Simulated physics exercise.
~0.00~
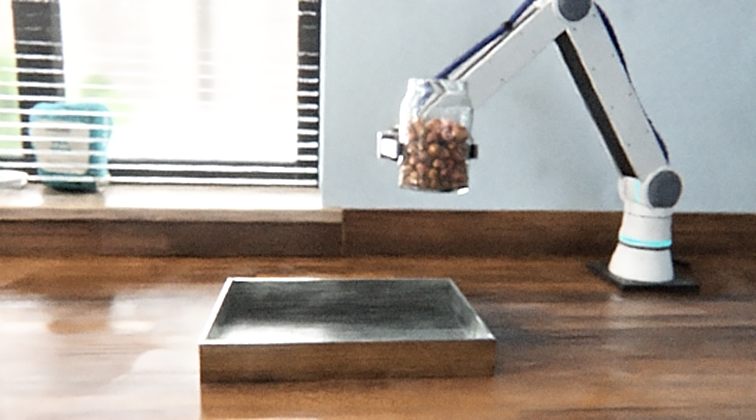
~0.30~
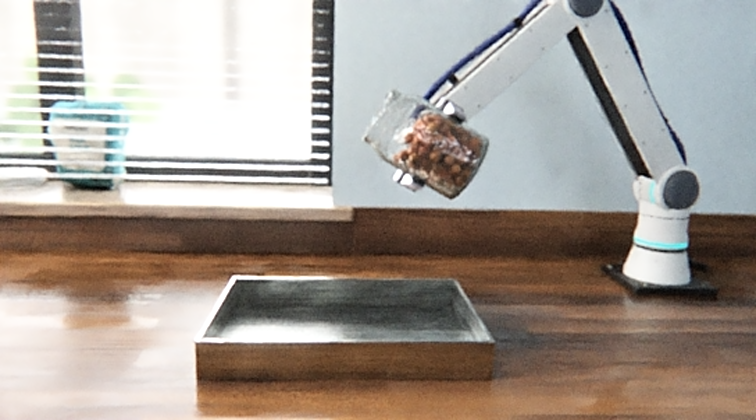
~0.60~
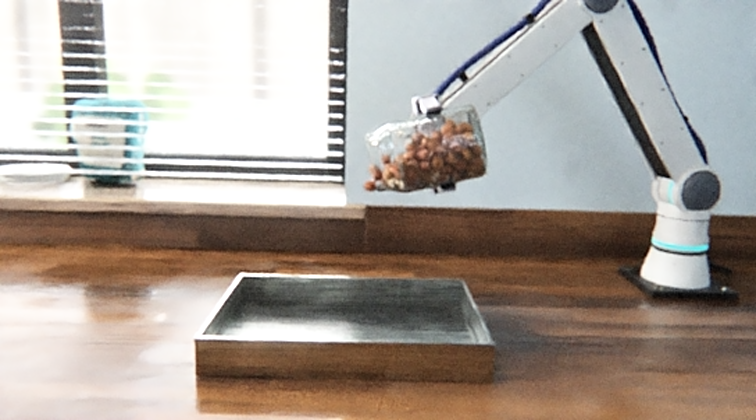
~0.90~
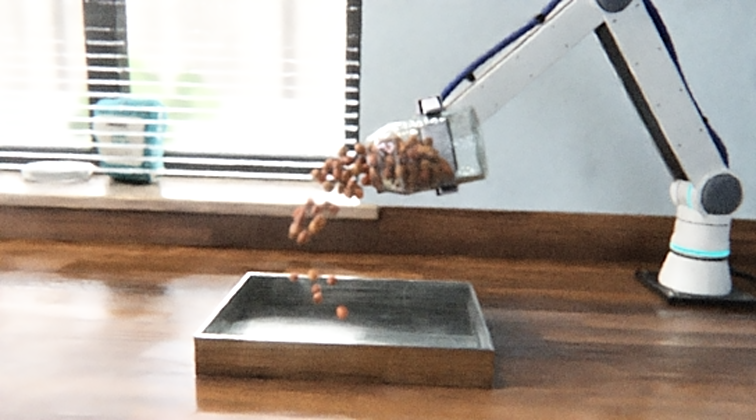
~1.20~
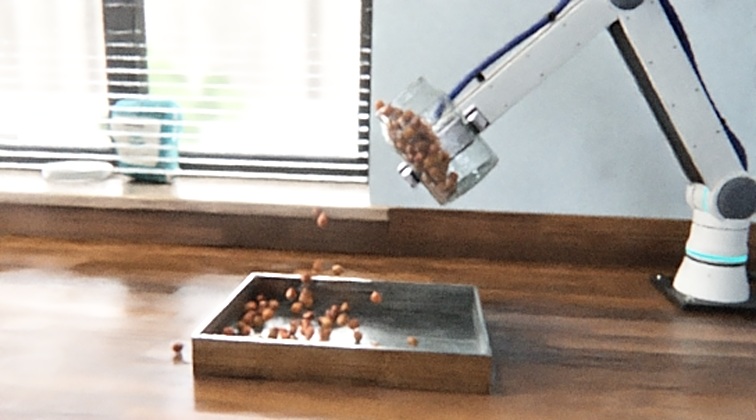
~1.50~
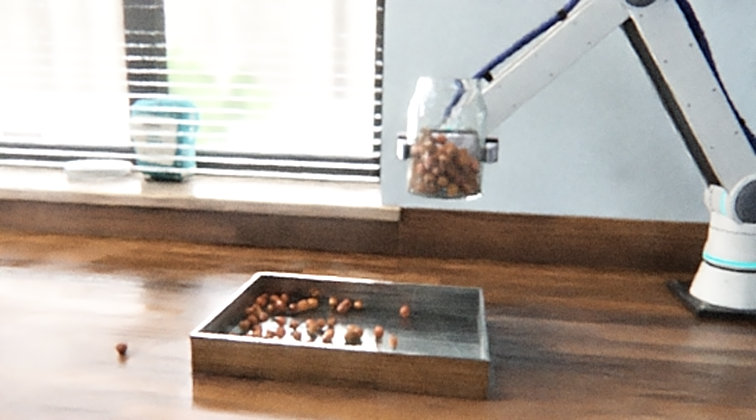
On a glossy brown wooden counter, seen from the front and slightly above, a bright window with blinds stands at left against a pale blue wall. A white robot arm at right grips a clear glass jar of brown hazelnuts above a shallow, dark rectangular tray. The arm tips the jar leftward onto its side, and the nuts slide to its mouth. A stream spills out and drops into the tray. The jar then swings back upright, still holding more than half its nuts, while the rest lie scattered in the tray and one sits on the counter at left.
